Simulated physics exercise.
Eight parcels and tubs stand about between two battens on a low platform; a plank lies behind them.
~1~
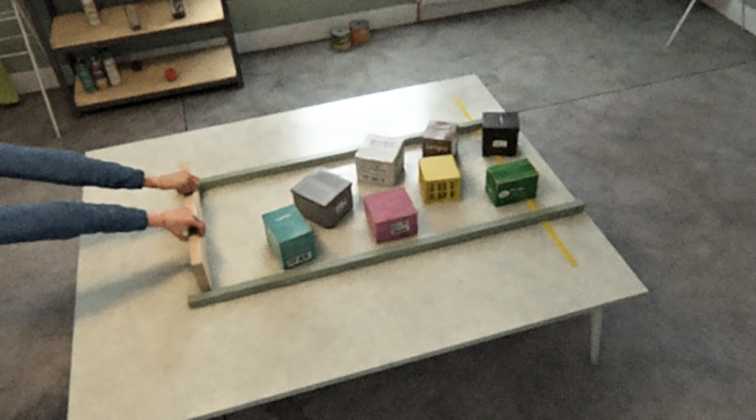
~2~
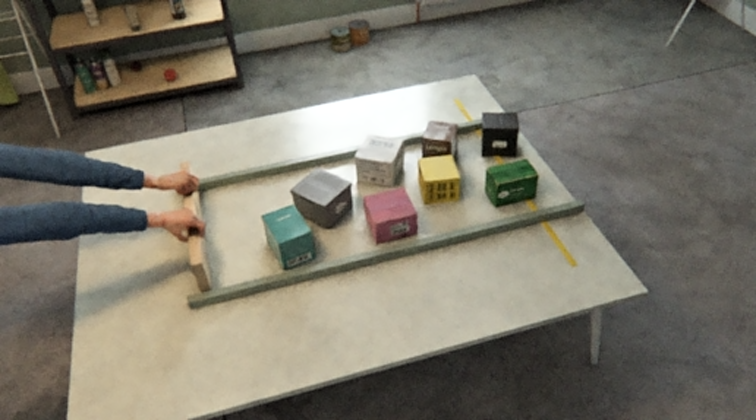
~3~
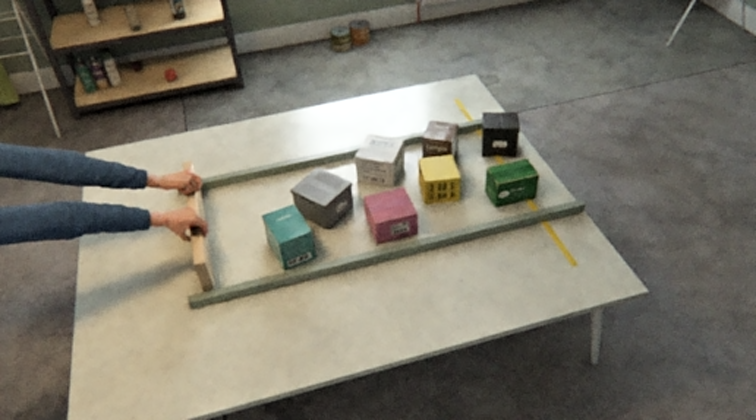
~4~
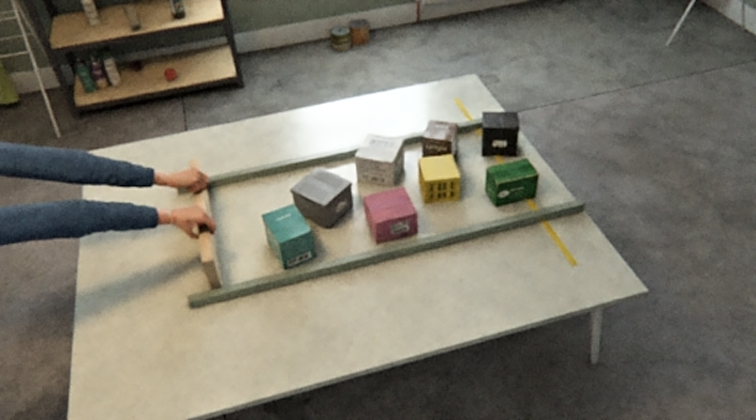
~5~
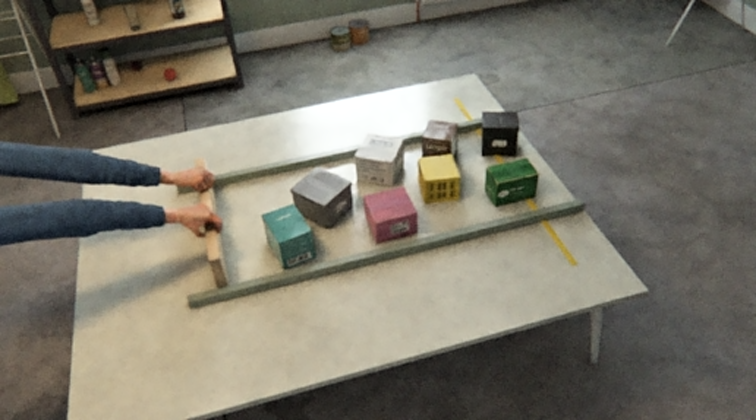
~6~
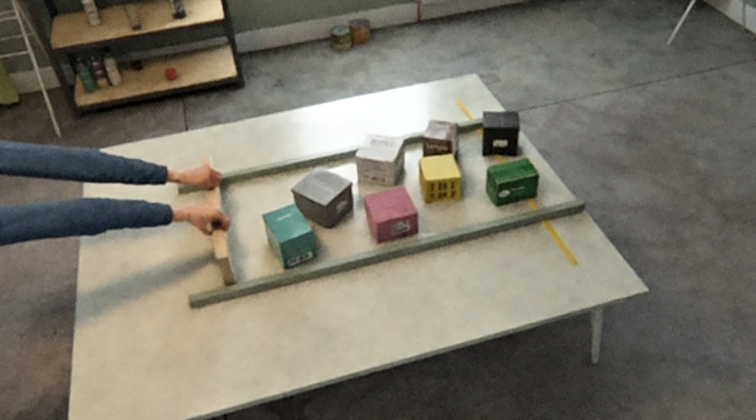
Two hands slid a wooden plank a short way to the right between two long strips on a pale table, while the eight colourful boxes in front of it stayed where they were.
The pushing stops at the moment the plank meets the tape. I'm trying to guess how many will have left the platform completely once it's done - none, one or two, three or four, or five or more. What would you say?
I would say five or more leave it.
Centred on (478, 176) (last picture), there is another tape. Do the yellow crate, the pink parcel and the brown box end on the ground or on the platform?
Result - yellow crate: Remains in place; pink parcel: Remains in place; brown box: Remains in place.
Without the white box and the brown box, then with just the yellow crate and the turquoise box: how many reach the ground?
The counts would be 4 and 3.
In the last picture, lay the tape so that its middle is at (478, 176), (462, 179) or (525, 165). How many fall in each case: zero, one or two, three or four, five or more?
In order: 1 or 2, then 1 or 2, then at least five.
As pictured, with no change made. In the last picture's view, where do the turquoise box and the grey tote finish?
Middles: Around (542, 178) and around (523, 148).
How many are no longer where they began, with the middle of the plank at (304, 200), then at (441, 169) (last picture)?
Answer - first 2, then 8.
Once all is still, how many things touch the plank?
It's 3.
Early on, none off yet; black tote at rest near (500, 134); green box at rest near (512, 182); brown box at rest near (441, 144).
A while later, none off yet; black tote travelled about its own width near (523, 129); green box travelled about its own width near (559, 171); brown box travelled well along near (489, 131).
Finally, the number that fall off is five or more; lost, pink parcel, yellow crate, brown box, green box and black tote.
